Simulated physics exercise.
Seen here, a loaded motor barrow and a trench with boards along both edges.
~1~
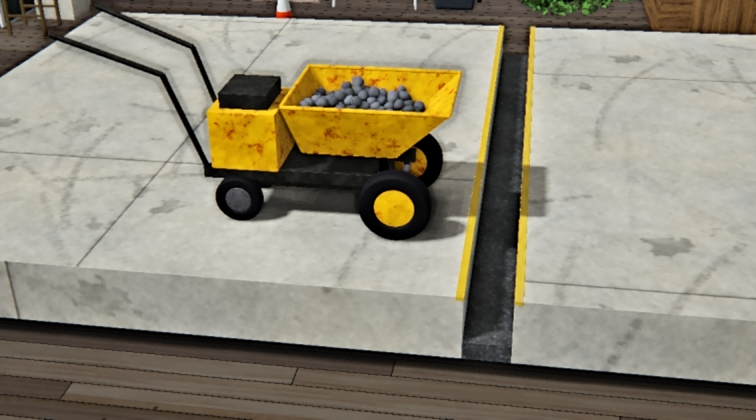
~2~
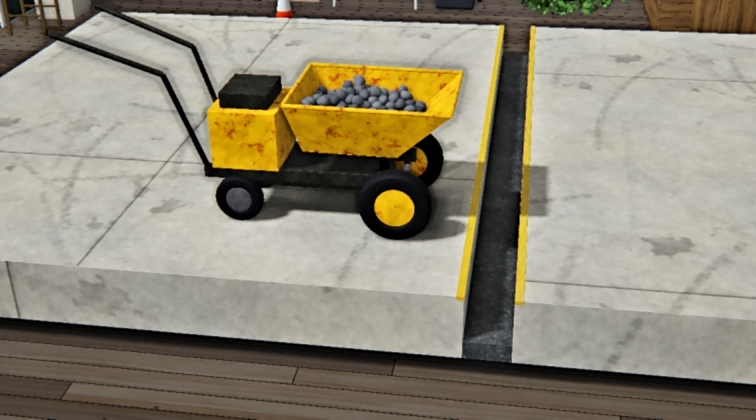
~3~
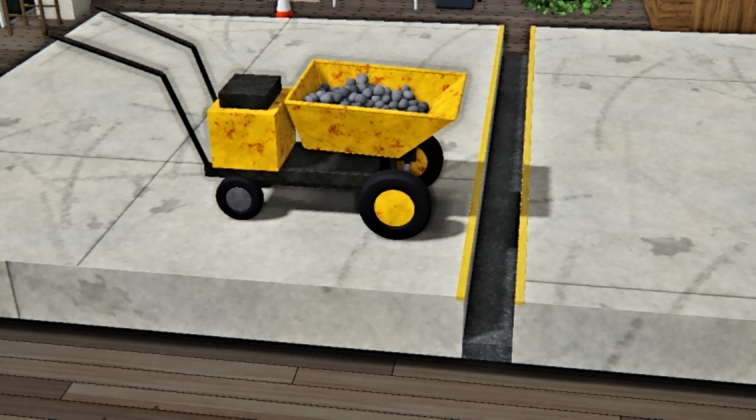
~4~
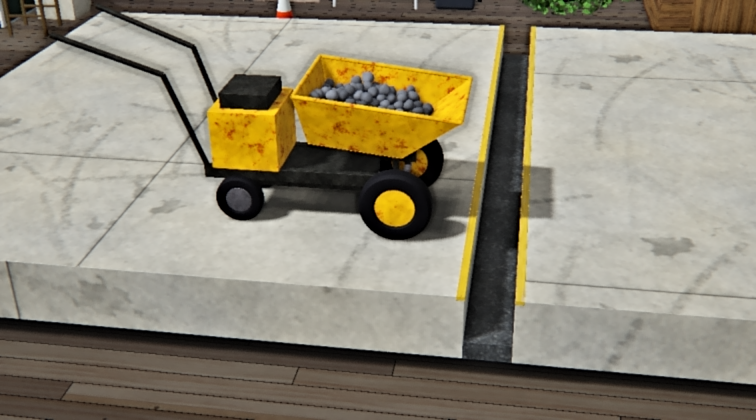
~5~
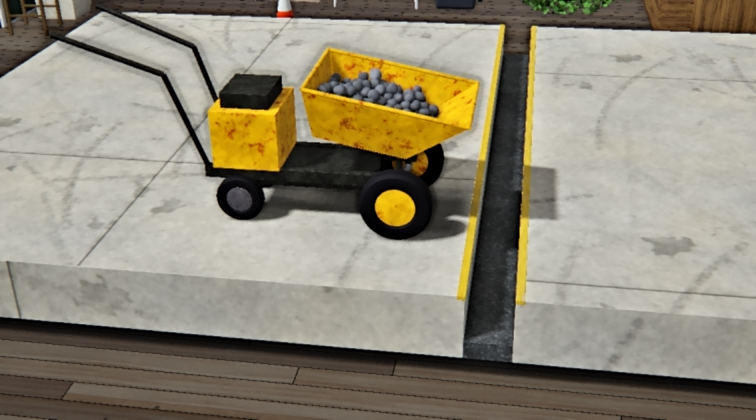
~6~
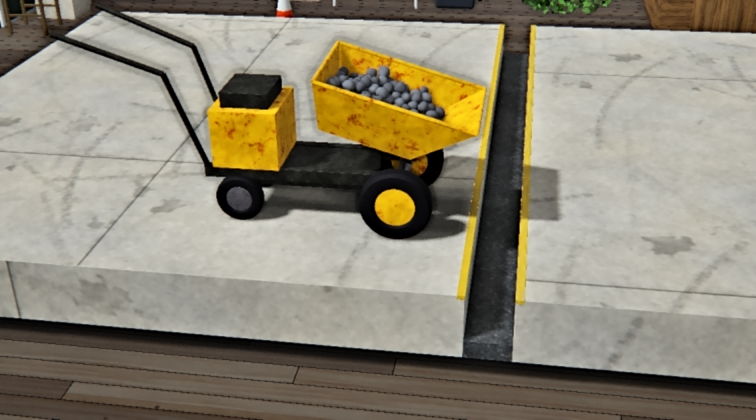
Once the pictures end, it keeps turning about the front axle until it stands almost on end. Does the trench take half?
The trench ends with under half of it.
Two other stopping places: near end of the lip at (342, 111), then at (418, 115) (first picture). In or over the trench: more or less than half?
The first try: The smaller part. The second: Over half.
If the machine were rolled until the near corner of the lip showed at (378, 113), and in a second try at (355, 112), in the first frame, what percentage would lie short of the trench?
In turn 20 and 40 in a hundred.
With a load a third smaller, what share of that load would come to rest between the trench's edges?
Roughly 20 in a hundred.
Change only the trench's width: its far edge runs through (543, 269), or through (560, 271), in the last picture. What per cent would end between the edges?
Roughly 70 per cent, and 100 per cent.
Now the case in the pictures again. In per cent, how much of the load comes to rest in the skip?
Near 15 %.
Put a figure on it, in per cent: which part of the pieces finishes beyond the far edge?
Roughly 70 in a hundred.
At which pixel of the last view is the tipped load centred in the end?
Near (554, 216).
Shortly afterwards, skip tipped steeply; the whole lot in the skip.
Next, skip tipped right over; near half in the skip; a little in or heaped over the trench; near half beyond it; only a few falling.
Some moments later, skip tipped right over; a little in the skip; near a quarter in or heaped over the trench; near two thirds beyond it.
In the end, skip tipped right over; a little in the skip; near a quarter in or heaped over the trench; near two thirds beyond it.
